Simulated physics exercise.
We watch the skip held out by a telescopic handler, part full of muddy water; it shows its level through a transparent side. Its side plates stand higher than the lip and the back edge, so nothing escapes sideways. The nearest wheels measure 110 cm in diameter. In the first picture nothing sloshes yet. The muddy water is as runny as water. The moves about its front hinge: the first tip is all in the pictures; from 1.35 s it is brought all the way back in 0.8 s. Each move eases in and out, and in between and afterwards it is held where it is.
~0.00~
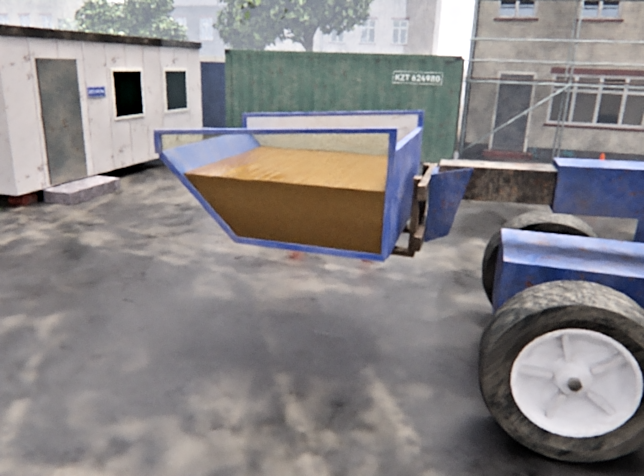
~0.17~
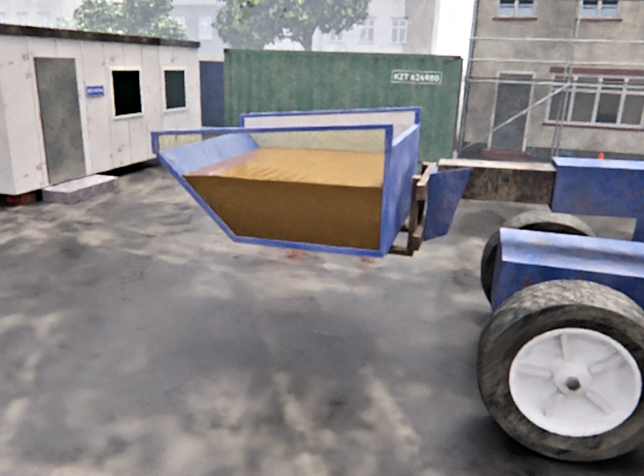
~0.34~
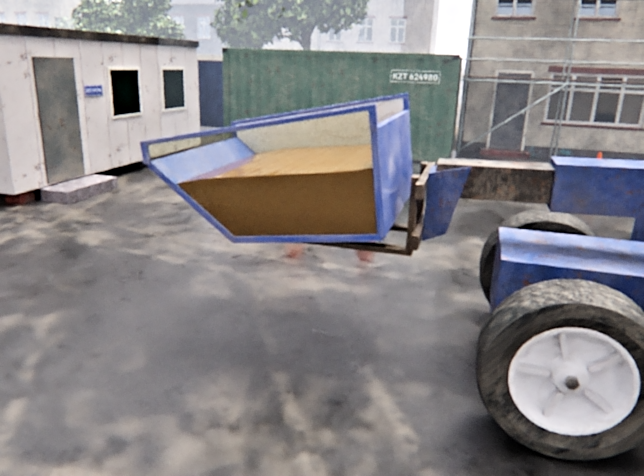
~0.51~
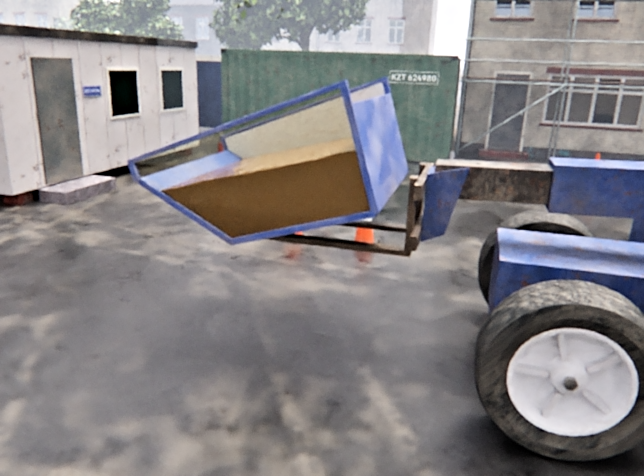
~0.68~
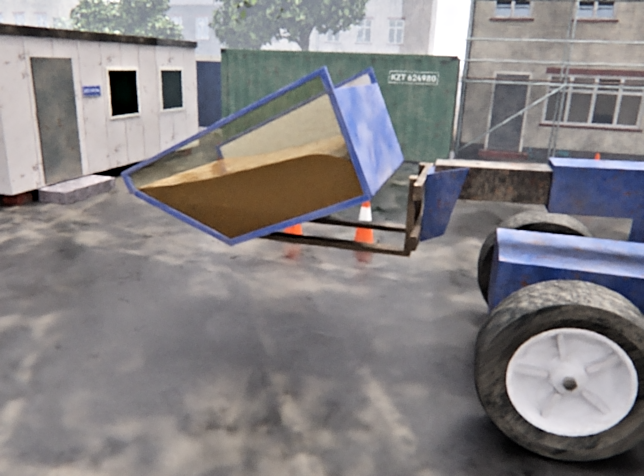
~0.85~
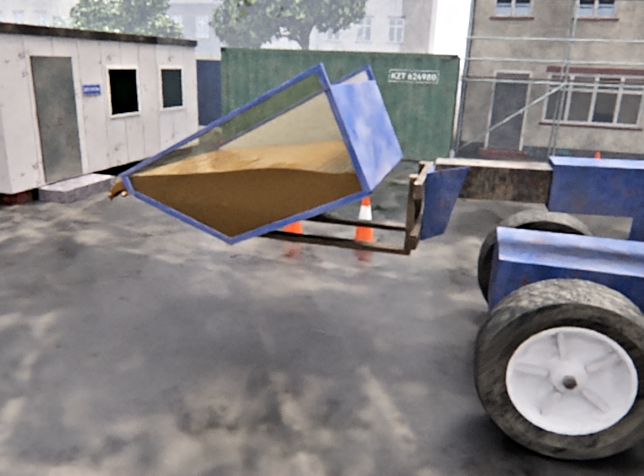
A blue skip with a clear side, part full of brown muddy water, hangs from the arm of a blue machine with white-hubbed wheels at right. Seen from the side across a grey paved yard, a white cabin stands left, with a green container and a scaffolded building behind. The skip tilts forwards to the left, uncovering orange-and-white cones, and a little water slops over its lip.
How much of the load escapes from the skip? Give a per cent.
Some 54 per cent goes overboard.
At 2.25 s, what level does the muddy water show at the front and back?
Front 26 cm, back 12 cm.
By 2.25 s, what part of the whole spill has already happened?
About 90 per cent.
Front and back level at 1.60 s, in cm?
About 40 cm in front and 0 cm behind.
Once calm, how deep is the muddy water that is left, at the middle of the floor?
Roughly 26 cm.
Then, 1.60 s in, the skip is at 21° forwards, the surface stands 39 cm on the front, 0 cm on the back; the loss stands at 43 per cent, over the front.
Then, 2.25 s in, the surface stands 26 cm on the front, 12 cm on the back; the loss stands at 51 per cent, over the front.
Then, 2.95 s in, the surface stands 3 cm on the front, 42 cm on the back; the loss stands at 51 per cent, over the front.
Then, 5.04 s in, the loss stands at 54 per cent, over the front, 446 of 819 litres.
